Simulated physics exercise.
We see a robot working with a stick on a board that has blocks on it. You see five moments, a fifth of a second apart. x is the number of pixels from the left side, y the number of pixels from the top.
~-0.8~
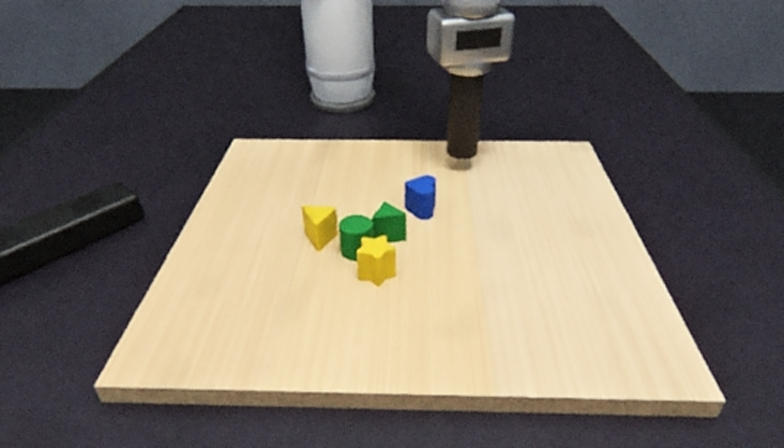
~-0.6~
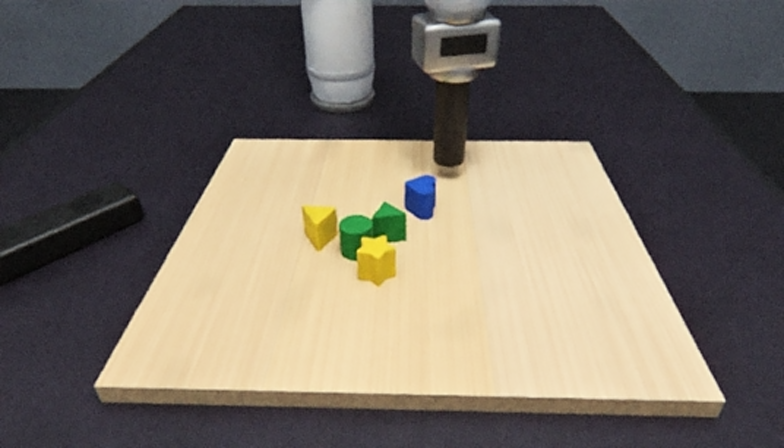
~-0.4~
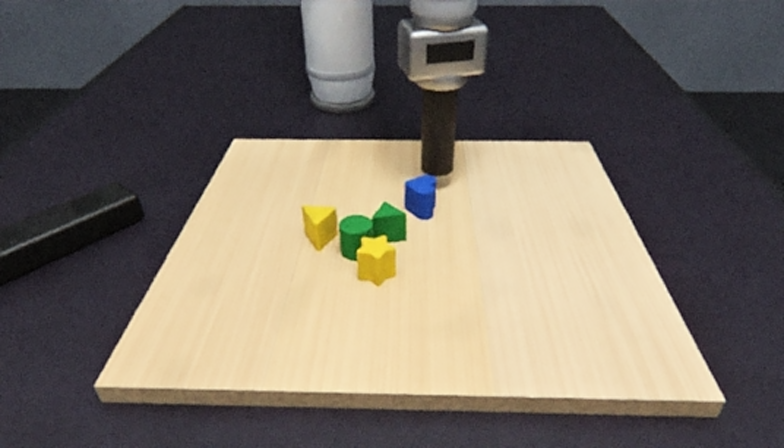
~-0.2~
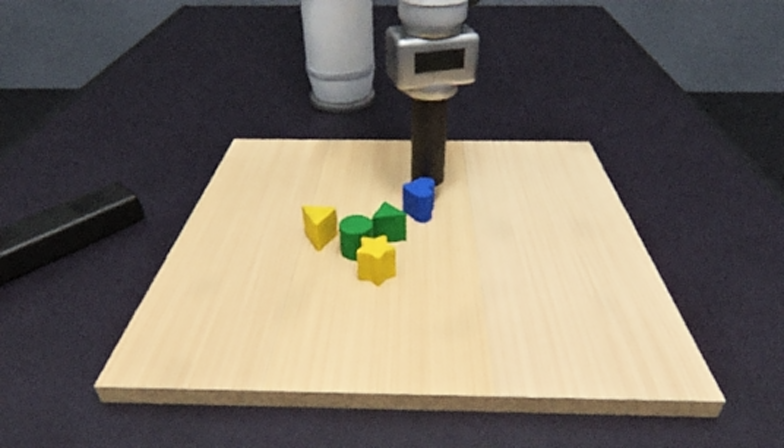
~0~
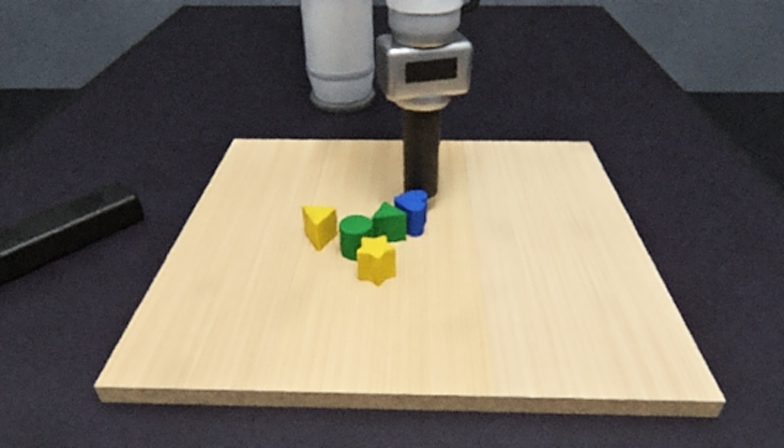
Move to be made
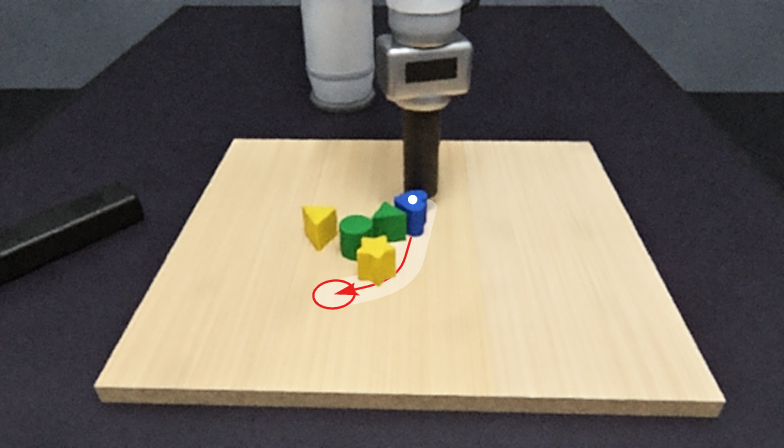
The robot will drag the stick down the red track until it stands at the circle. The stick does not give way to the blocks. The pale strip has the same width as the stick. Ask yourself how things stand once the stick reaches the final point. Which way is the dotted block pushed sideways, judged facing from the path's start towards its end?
It's pushed left.
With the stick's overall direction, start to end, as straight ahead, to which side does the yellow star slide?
The yellow star goes right.
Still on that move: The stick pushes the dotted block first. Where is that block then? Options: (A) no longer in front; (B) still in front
A (no longer in front)
The line goes from (420, 207) via (411, 239) and (393, 275), ending at (334, 294); the dot is on the blue heart.
One third of the way, stick at (411, 223); green triangle at (381, 215), turned 45° clockwise; blue heart at (410, 231), turned 35° clockwise.
Two thirds of the way, stick at (392, 259); yellow star at (354, 258), turned 50° clockwise; green triangle at (379, 216), turned 55° clockwise; blue heart at (404, 270).
At the end, stick at (333, 277); green cylinder unmoved; yellow star at (296, 274), turned 75° clockwise; green triangle at (379, 216), turned 55° clockwise; blue heart at (403, 273).
